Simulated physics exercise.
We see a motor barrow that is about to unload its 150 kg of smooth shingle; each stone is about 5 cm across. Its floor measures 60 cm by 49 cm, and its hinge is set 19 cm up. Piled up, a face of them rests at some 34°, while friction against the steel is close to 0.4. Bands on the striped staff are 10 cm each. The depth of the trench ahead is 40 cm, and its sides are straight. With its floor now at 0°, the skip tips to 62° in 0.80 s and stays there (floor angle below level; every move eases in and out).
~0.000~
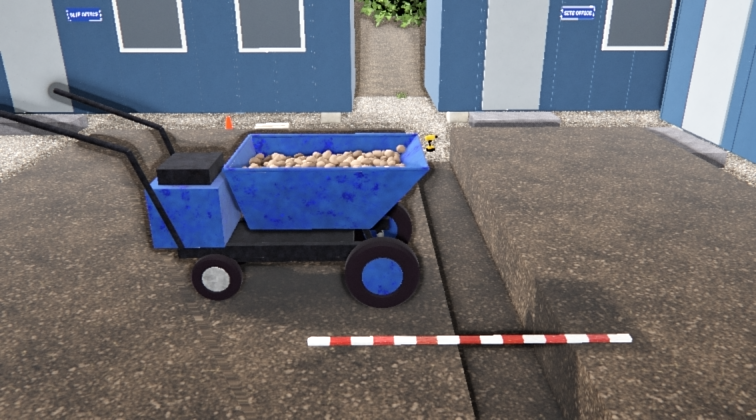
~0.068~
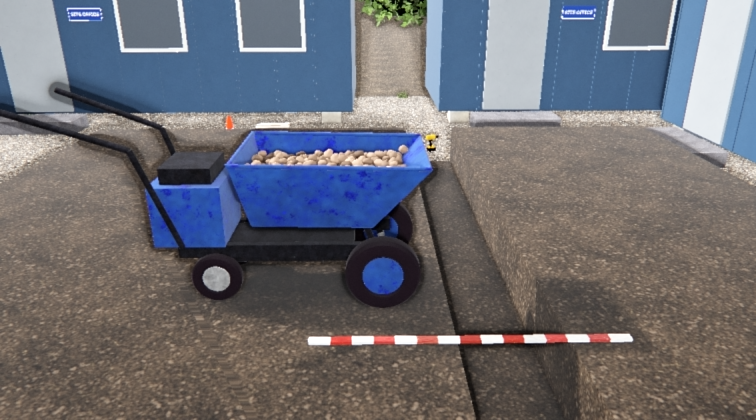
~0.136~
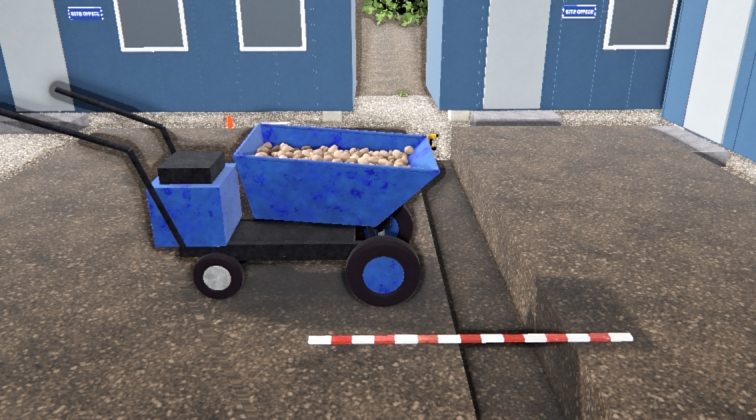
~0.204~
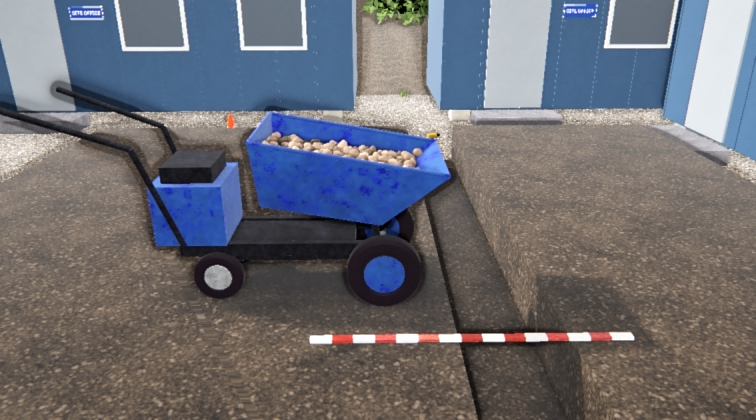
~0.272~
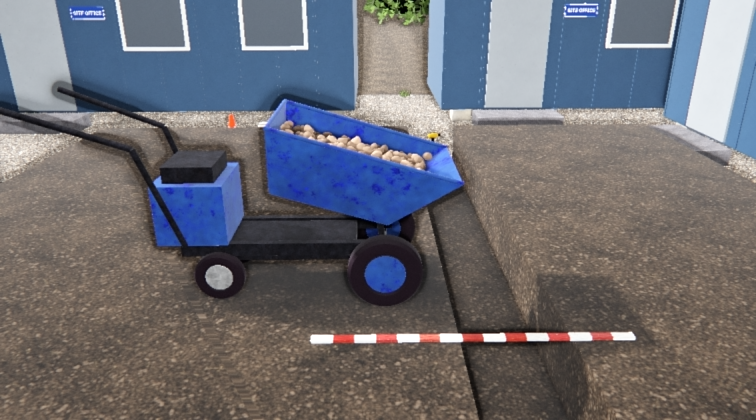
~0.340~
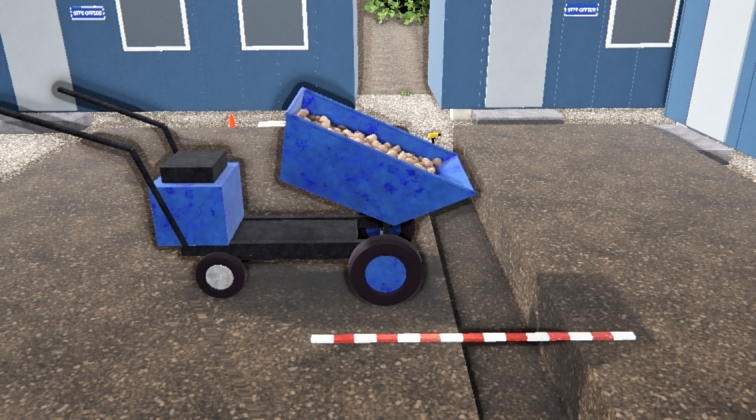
A blue motor barrow loaded with small, round stones stood beside a narrow trench, and its skip slowly rose at the back, tilting steadily down toward the right while the wheels stayed put.
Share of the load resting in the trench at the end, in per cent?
63 per cent.
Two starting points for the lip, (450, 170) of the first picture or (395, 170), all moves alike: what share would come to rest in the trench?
Some 45 and some 90 per cent, in that order.
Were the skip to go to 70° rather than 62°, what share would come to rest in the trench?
It would come to about 60 percent.
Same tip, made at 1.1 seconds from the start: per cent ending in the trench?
In that case some 70 per cent.
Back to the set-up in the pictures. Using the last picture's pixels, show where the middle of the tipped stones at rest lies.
Roughly (523, 318), I'd say.
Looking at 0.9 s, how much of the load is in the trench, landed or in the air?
I'd put it near 15 per cent.
After 0.6 s the floor is at 52°; 100 % in the skip; the foremost stones are at (476, 213).
After 0.9 s the floor is at 62°; 84 % in the skip, 15 % in the trench, 1 % past the trench; the foremost stones are at (551, 267).
After 1.2 s the floor is at 62°; 38 % in the skip, 27 % in the trench, 35 % past the trench; the foremost stones are at (650, 266).
After 3.2 s the floor is at 62°; 0 % in the skip, 63 % in the trench, 37 % past the trench; the foremost stones are past the picture's edge.
